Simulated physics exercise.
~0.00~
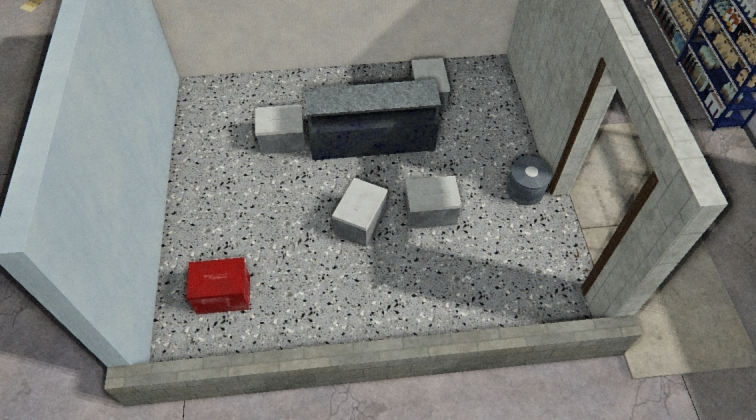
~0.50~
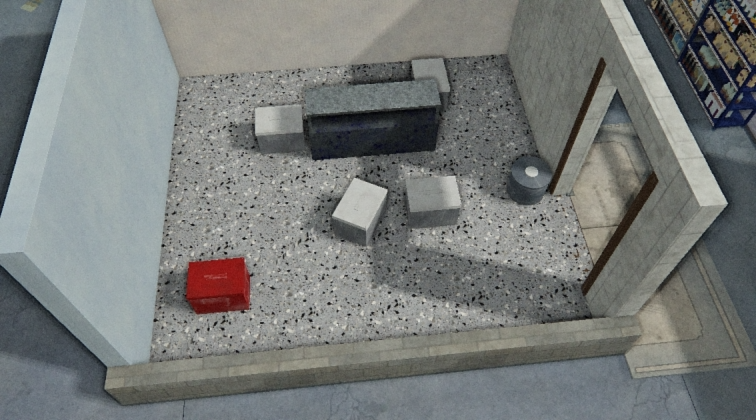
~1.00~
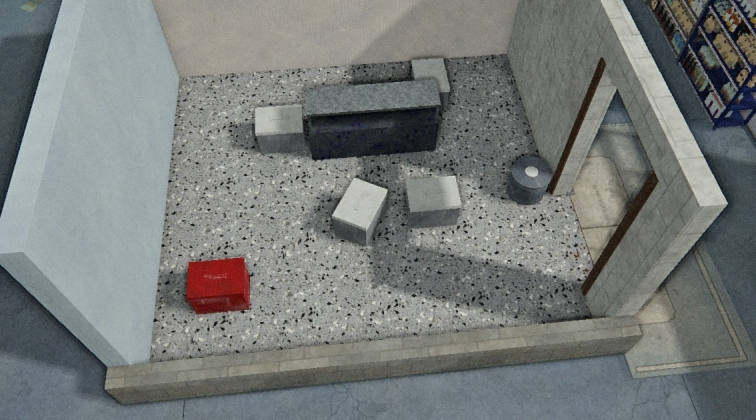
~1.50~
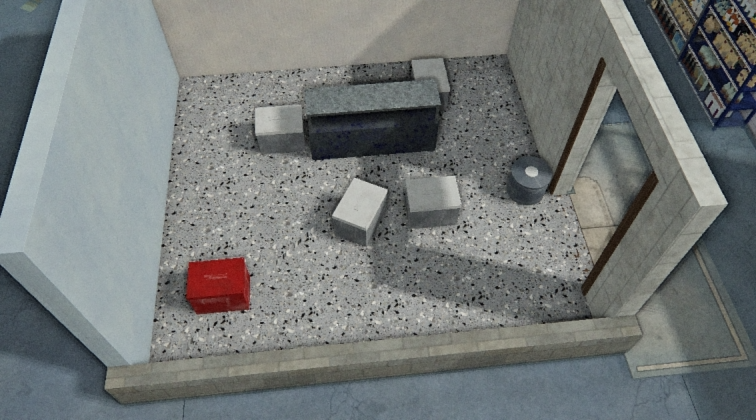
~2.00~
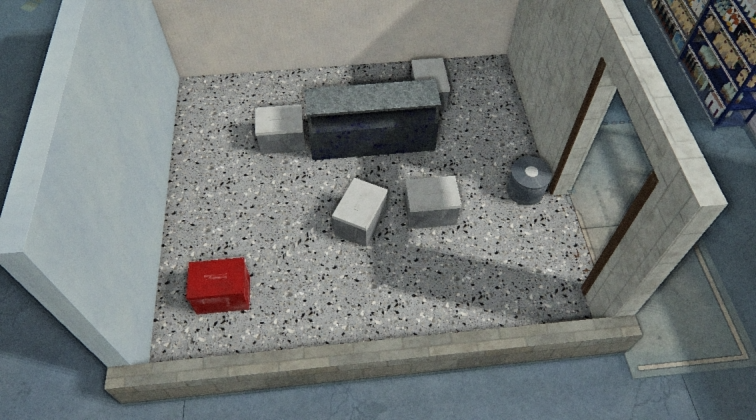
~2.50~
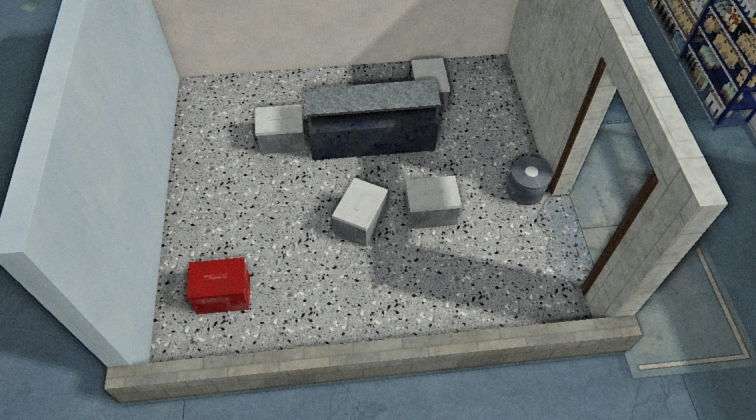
Water spreading across the ground outside an office doorway, then just reaching the speckled floor inside, while the red chest stays still.
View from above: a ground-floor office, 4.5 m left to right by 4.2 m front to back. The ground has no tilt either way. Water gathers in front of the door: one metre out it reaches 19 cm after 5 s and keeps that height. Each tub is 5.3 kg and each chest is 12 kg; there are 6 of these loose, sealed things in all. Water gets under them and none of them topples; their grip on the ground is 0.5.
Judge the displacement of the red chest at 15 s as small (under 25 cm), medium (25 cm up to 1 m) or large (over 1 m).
Large.
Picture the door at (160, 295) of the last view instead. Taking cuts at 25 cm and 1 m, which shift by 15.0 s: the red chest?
That would leave the red chest a long way off.
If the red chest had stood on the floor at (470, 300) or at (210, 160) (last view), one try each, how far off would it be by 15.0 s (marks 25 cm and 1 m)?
The first start leaves it well away, the second leaves it well away.
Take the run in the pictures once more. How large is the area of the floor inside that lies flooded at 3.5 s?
I'd estimate close to 1.5 m2.
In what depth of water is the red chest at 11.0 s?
Somewhere close to 7 cm.
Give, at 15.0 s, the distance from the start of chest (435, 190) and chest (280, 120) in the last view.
Shifts: 250 cm / 30 cm.
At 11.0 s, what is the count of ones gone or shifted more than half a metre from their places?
By then the count is 3.
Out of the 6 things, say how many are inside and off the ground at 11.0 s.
At that moment it comes to 2.
After 3.5 s the red chest is near (216, 277), 0.0 m from its start, aground; 0 afloat.
After 6.8 s the red chest is near (216, 277), 0.0 m from its start, aground; 0 afloat.
After 11.0 s the red chest is near (205, 84), 2.7 m from its start, afloat; 2 afloat.
After 15.0 s the red chest is near (235, 62), 3.0 m from its start, afloat; 6 afloat.
